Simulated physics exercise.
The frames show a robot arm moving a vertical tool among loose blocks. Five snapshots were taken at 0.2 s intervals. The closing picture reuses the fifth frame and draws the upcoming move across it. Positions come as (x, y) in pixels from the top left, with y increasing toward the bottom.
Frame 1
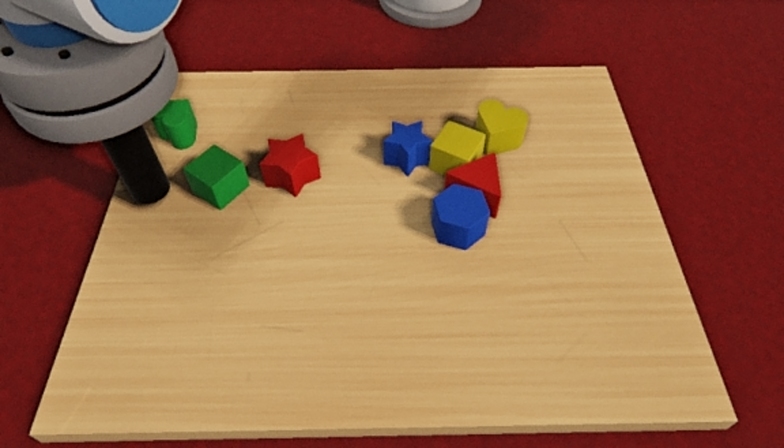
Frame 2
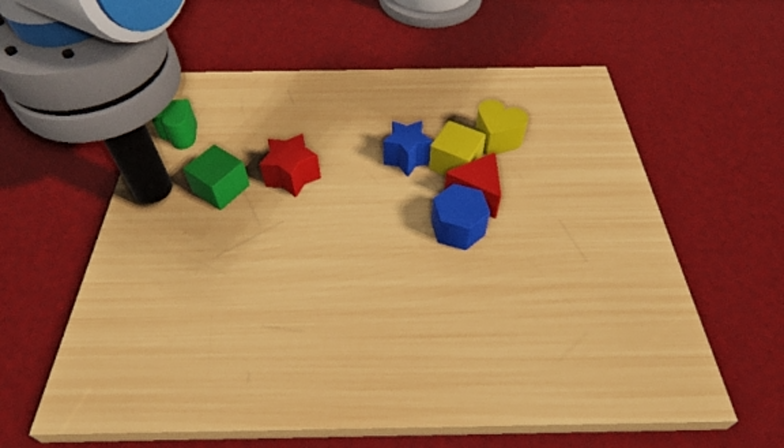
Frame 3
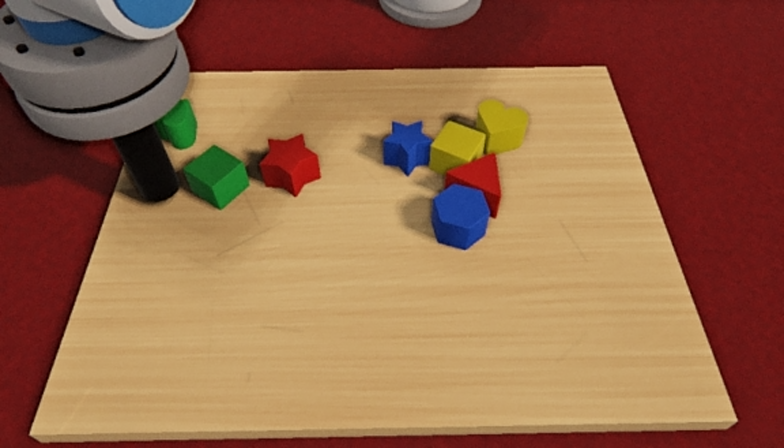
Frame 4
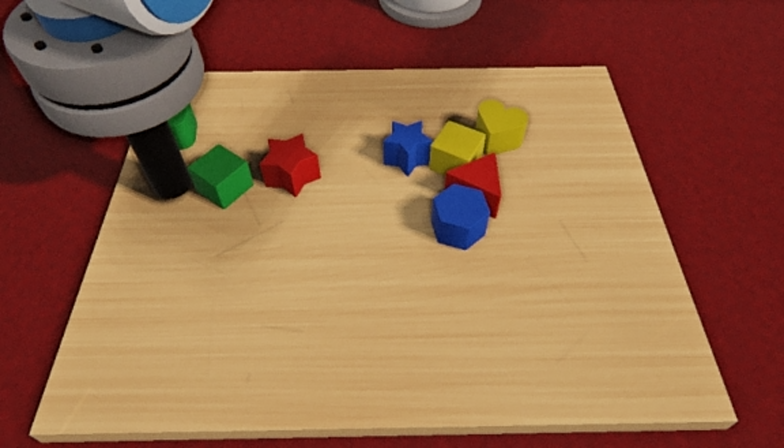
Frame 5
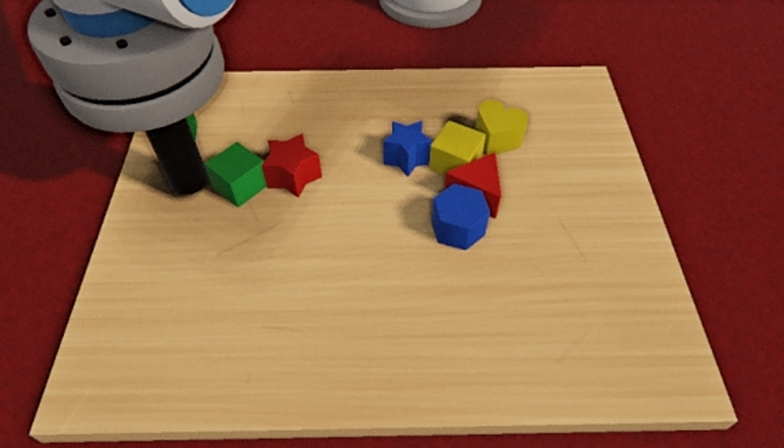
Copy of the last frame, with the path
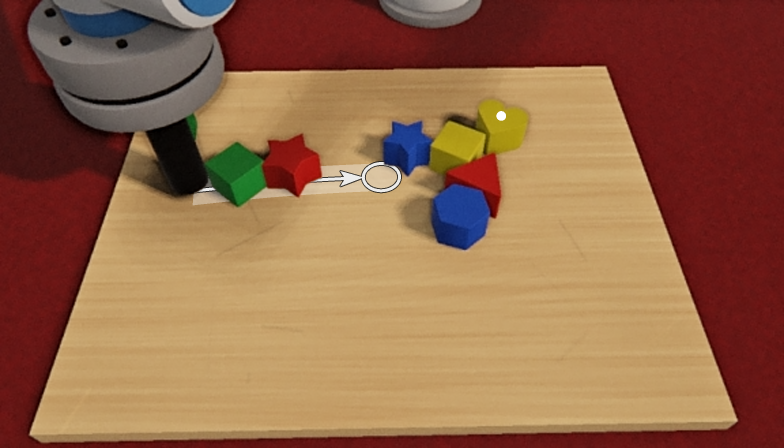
Robot arm easing its dark vertical tool rightward and nudging a green block toward a red star, other coloured blocks staying still.
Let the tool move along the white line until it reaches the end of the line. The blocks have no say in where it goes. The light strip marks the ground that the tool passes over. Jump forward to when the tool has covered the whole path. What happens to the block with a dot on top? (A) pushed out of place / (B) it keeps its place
I'll go with A - pushed out of place.
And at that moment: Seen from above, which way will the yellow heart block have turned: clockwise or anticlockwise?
Rotation: Counter-clockwise.
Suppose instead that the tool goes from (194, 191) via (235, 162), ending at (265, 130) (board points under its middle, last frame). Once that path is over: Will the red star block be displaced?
It seems so.
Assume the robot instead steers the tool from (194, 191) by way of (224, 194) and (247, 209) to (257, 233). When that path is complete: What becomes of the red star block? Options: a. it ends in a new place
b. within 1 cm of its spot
Choice a: It ends in a new place.
Path on the board, straight from (194, 191) to (381, 177); the dot is on the yellow heart block.
On the path given first. One third of the way, tool (255, 175); green square piece (298, 162), turned 20° clockwise; red star block (343, 151), turned 30° anticlockwise.
Two thirds of the way, tool (319, 170); green square piece (359, 164), turned 40° clockwise; red star block (407, 155), turned 25° anticlockwise; blue star block (429, 125), turned 20° anticlockwise; yellow square piece (468, 138).
At the end, tool (381, 167); green square piece (421, 164), turned 50° clockwise; red star block (468, 164); blue star block (432, 121), turned 25° anticlockwise; yellow square piece (506, 141); yellow heart block (514, 112), turned 40° anticlockwise.
